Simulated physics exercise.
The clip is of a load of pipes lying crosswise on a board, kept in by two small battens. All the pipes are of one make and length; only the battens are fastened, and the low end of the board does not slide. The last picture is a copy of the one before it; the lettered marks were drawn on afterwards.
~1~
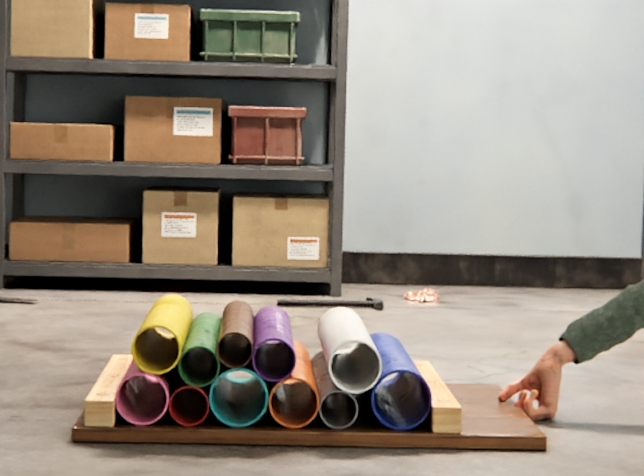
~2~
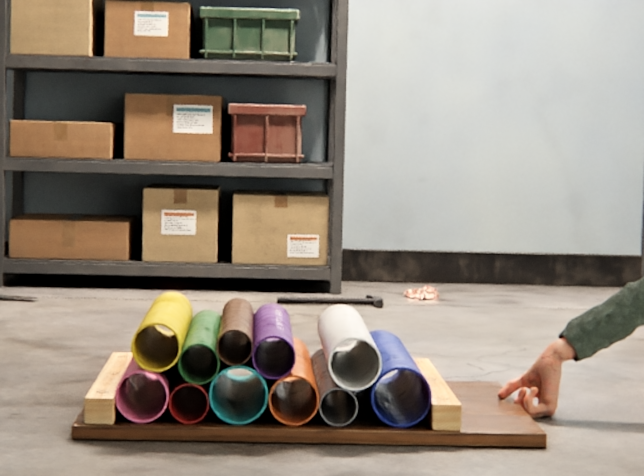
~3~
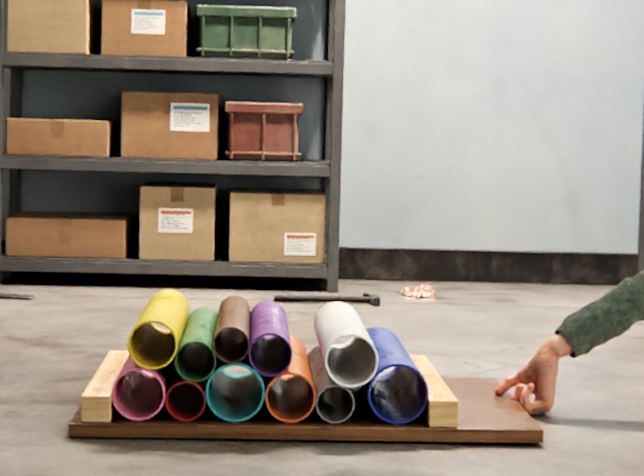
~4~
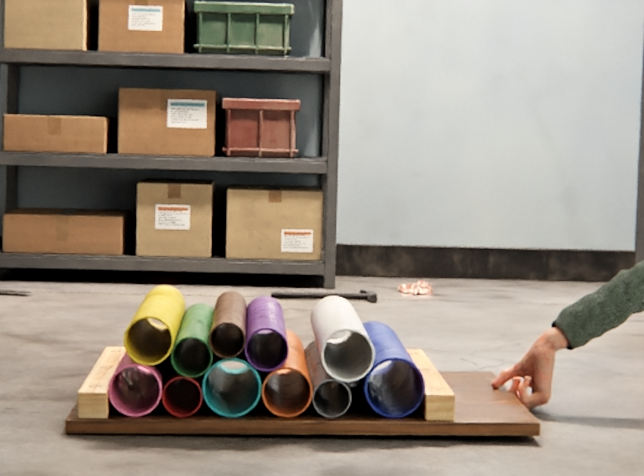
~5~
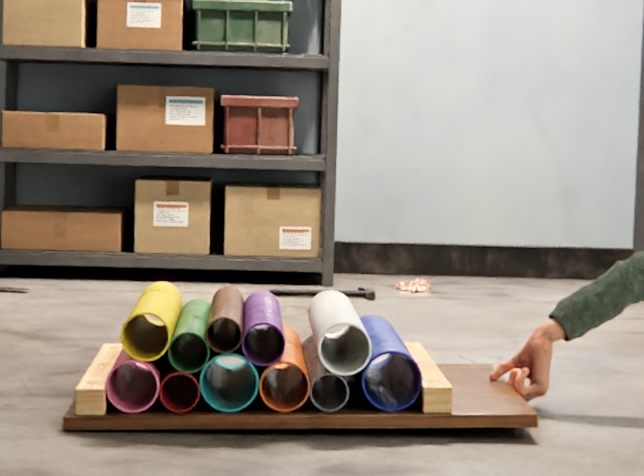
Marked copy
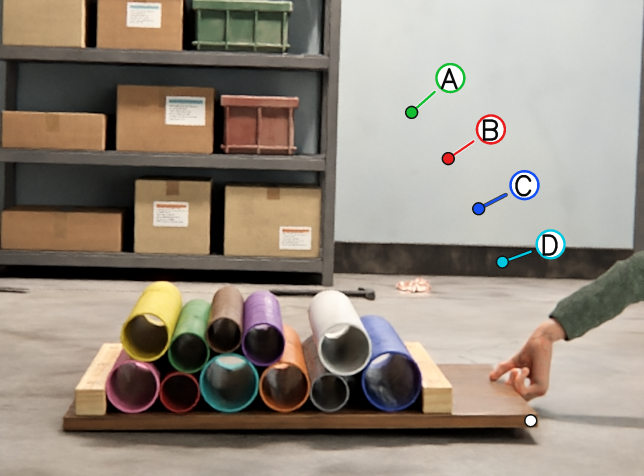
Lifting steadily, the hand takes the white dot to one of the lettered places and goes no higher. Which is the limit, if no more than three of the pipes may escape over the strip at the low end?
Mark B is as high as it can go.
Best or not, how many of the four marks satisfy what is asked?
The number is three.
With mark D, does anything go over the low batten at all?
Yes.
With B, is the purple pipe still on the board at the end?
Yes, with B.
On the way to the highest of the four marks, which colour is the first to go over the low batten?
It is the yellow one.
On the copy, A at (412, 113); B at (448, 159); C at (479, 209); D at (502, 262); the white dot at (531, 421).
On B. First, board at 20°.
Then, board at 36°.
Finally, board at 36°, three over the low batten (green, yellow, brown).
By contrast, A five over the low batten; C one over the low batten (yellow); D one over the low batten (yellow).
